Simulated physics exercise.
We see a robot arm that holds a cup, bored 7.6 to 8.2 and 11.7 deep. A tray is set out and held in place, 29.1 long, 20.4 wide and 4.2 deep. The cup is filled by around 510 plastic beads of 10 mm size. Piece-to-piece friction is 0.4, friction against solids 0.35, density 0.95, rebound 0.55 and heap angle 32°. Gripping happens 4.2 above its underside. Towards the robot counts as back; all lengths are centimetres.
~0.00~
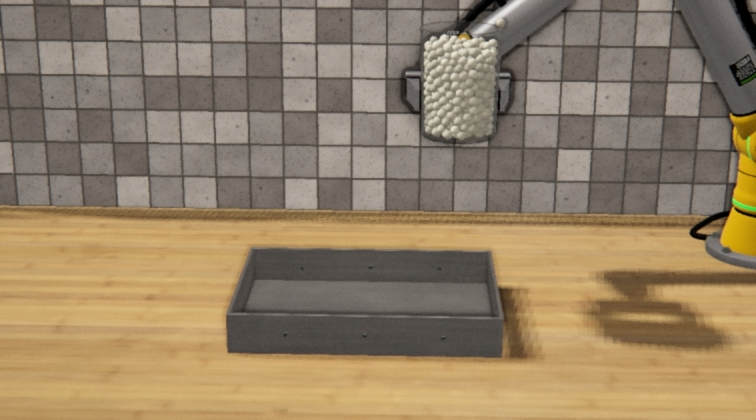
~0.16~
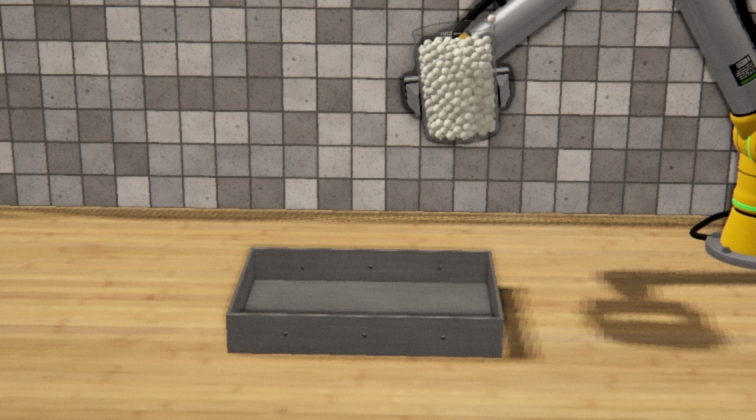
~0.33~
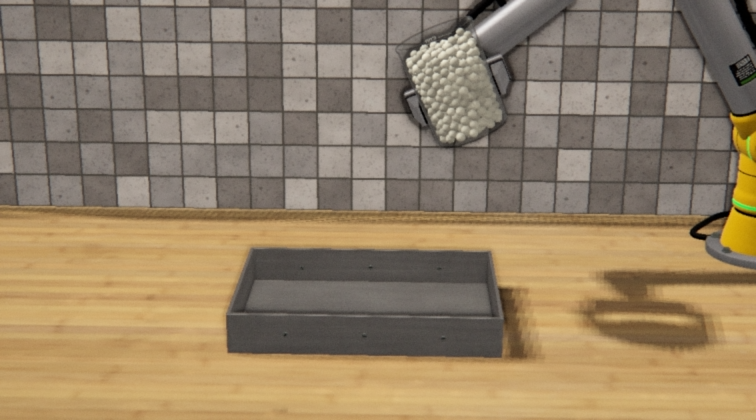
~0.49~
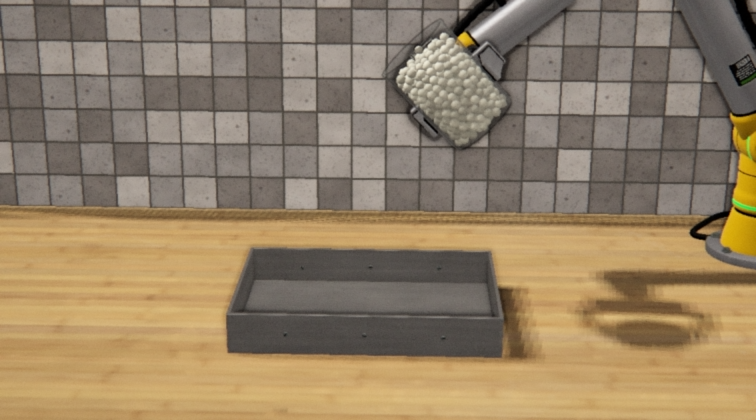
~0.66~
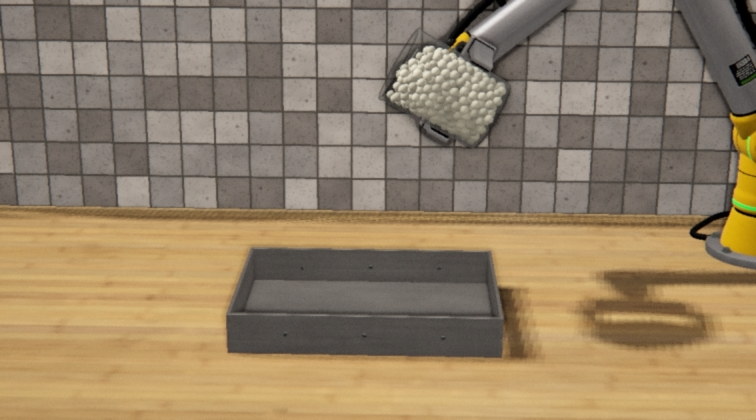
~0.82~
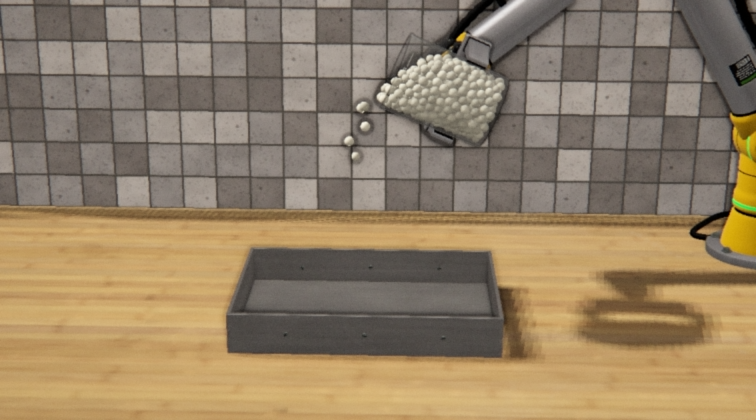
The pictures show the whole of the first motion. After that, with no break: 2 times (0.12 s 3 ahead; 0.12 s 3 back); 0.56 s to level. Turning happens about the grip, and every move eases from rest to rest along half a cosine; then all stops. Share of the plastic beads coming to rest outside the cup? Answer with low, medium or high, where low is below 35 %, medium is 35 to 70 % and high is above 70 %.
Low.
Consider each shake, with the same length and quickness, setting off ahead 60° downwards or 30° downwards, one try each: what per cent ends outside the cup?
Near 5 and 10 percent respectively.
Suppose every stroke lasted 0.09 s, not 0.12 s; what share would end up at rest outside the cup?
I'd expect close to 30 per cent then.
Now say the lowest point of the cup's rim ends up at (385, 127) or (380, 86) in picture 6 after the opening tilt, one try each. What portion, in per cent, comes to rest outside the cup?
First try about 55 per cent, second try about 10 per cent.
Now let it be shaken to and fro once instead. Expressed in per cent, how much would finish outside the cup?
In that case it would be roughly 10 per cent.
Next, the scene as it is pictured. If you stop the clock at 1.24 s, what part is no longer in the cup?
Share gone by then: Close to 15 %.
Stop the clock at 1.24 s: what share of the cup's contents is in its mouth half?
Roughly 50 per cent.
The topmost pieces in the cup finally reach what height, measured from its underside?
The top sits some 11.0 cm up.
After 1.24 s, tilted 67° forward, highest piece 30 above the table; 447 in the cup, 51 in the tray, 13 in flight or on a rim.
After 1.65 s, tilted 20° forward, highest piece 32 above the table; 397 in the cup, 110 in the tray, 2 on the table or floor, 2 in flight or on a rim.
After 2.06 s, level, highest piece 33 above the table; 397 in the cup, 112 in the tray, 2 on the table or floor.
After 3.11 s, level, highest piece 33 above the table; 397 in the cup, 112 in the tray, 2 on the table or floor.
In the end, 397 in the cup, 112 in the tray, 2 on the table or floor. That is 22 % outside the cup.
